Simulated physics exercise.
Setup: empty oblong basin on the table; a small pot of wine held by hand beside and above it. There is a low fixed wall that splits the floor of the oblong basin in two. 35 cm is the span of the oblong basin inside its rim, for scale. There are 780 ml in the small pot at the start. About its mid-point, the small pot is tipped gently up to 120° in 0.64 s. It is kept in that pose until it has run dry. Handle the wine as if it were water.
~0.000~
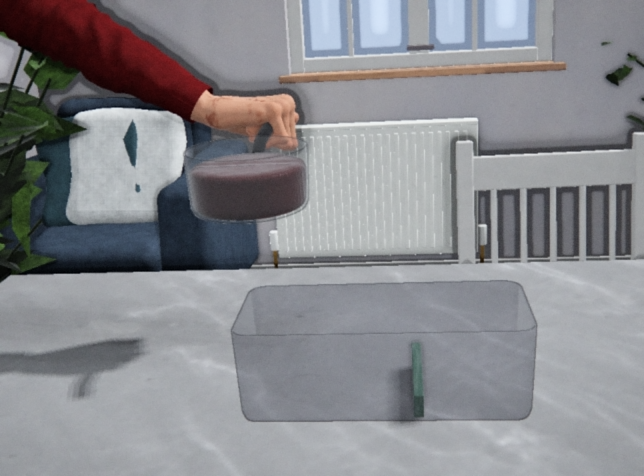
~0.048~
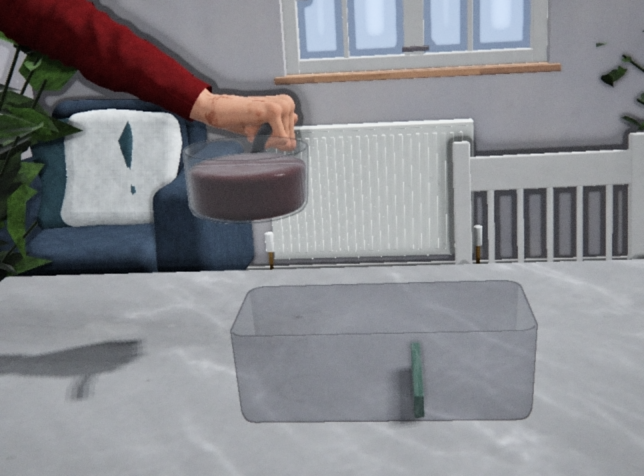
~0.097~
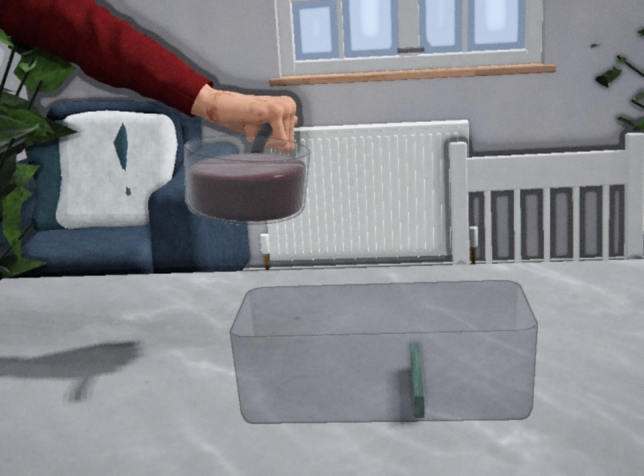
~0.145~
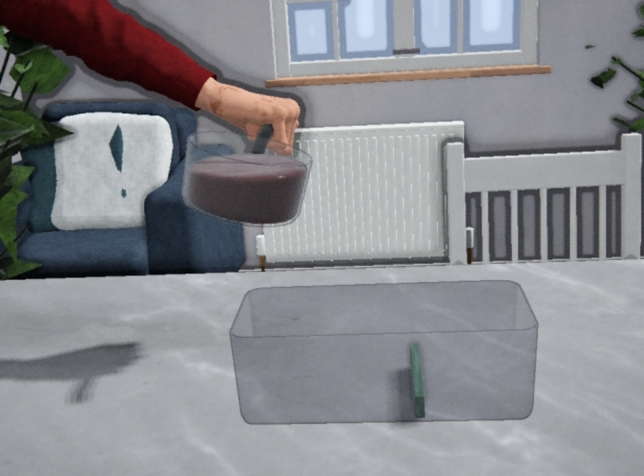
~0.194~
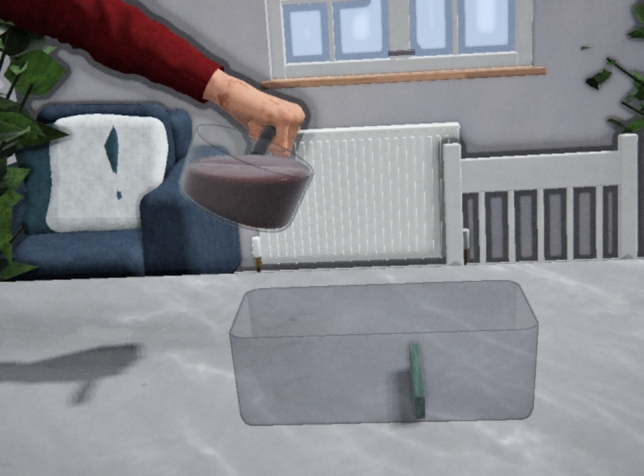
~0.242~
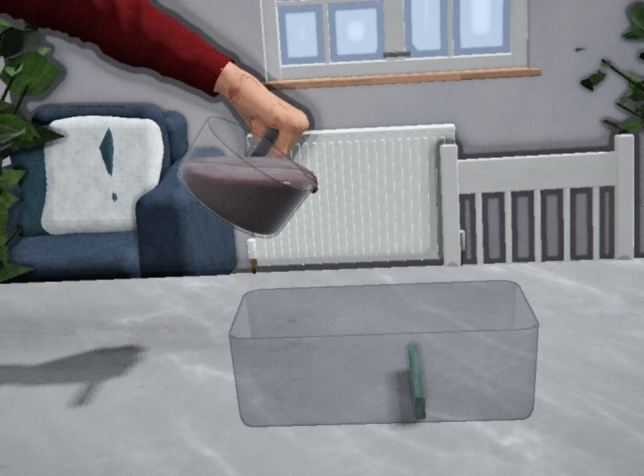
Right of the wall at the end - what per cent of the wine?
Near 22 per cent.
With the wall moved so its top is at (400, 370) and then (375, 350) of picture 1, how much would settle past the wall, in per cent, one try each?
One try each: Around 20 percent and then around 25 percent.
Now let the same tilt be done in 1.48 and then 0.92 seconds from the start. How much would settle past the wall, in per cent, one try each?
I'd expect close to 10 per cent and then close to 20 per cent.
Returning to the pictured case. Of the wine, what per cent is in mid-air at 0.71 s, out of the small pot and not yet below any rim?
Close to 22 per cent.
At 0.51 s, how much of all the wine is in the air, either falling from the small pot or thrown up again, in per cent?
Around 50 in a hundred.
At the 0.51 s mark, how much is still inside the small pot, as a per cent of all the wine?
Some 16 % of it is still there.
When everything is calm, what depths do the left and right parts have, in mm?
Final levels - left approx 18 mm, right approx 8 mm.
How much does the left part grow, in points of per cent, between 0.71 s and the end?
It comes to some 0 per cent.
By 0.51 s the tilt is 108° and 16 per cent is still to pour, 33 is left of the wall and 0 right of it.
By 0.71 s the tilt is 120° and 1 per cent is still to pour, 69 is left of the wall and 6 right of it.
By 0.92 s the tilt is 120° and 0 per cent is still to pour, 69 is left of the wall and 21 right of it.
By 1.14 s the tilt is 120° and 0 per cent is still to pour, 70 is left of the wall and 21 right of it.
At rest 69 per cent lies left of the wall, 22 right of it and 9 outside.
